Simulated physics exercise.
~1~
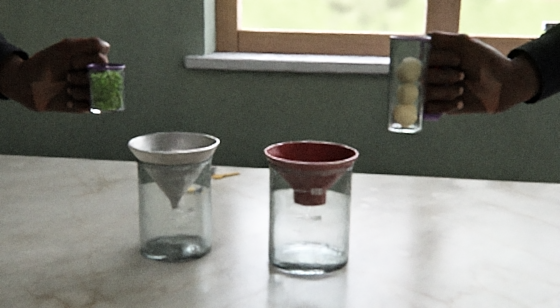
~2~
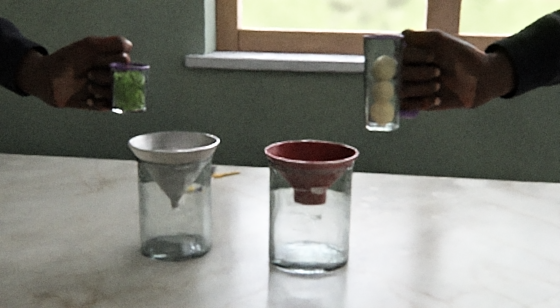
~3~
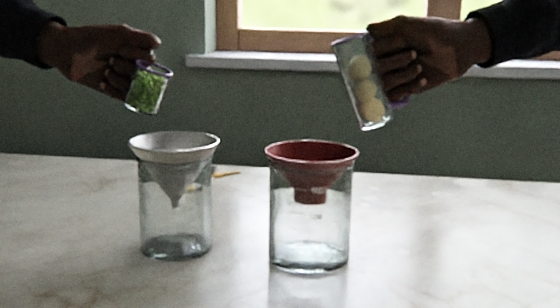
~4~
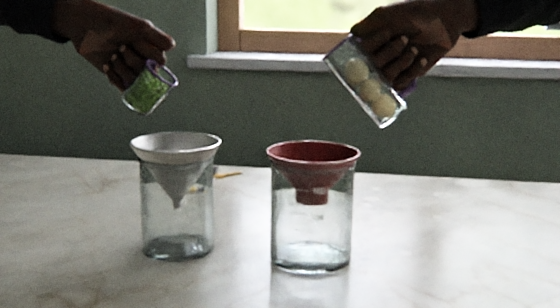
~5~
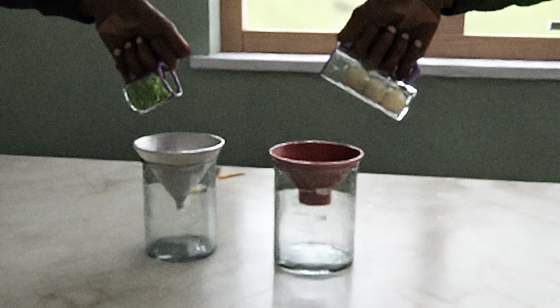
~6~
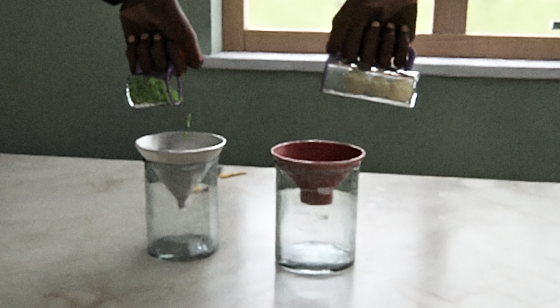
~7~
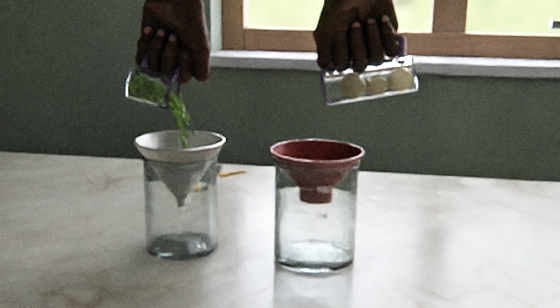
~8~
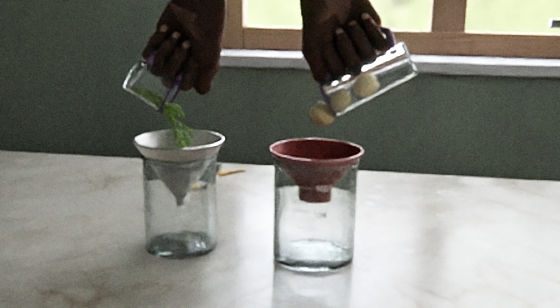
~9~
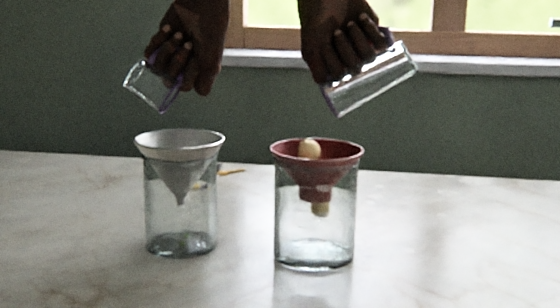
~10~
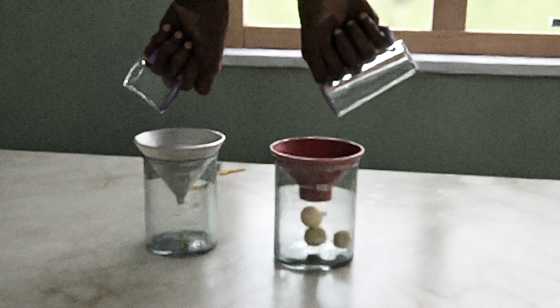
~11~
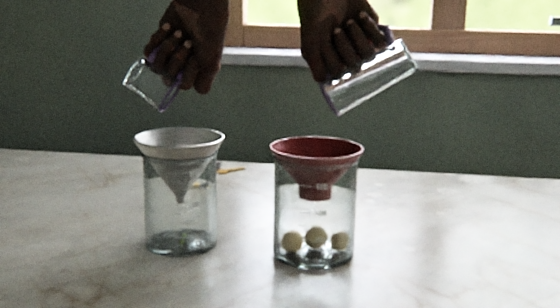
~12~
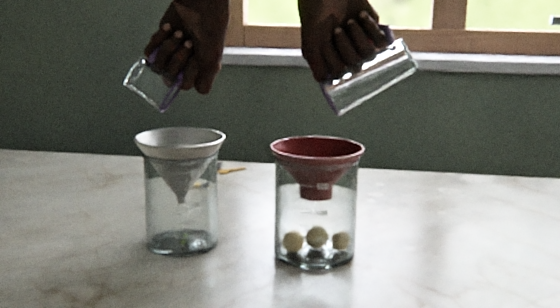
Marble-look counter by a window, two hands tipping cups, green bits mostly staying in left funnel, three pale balls dropping through right.
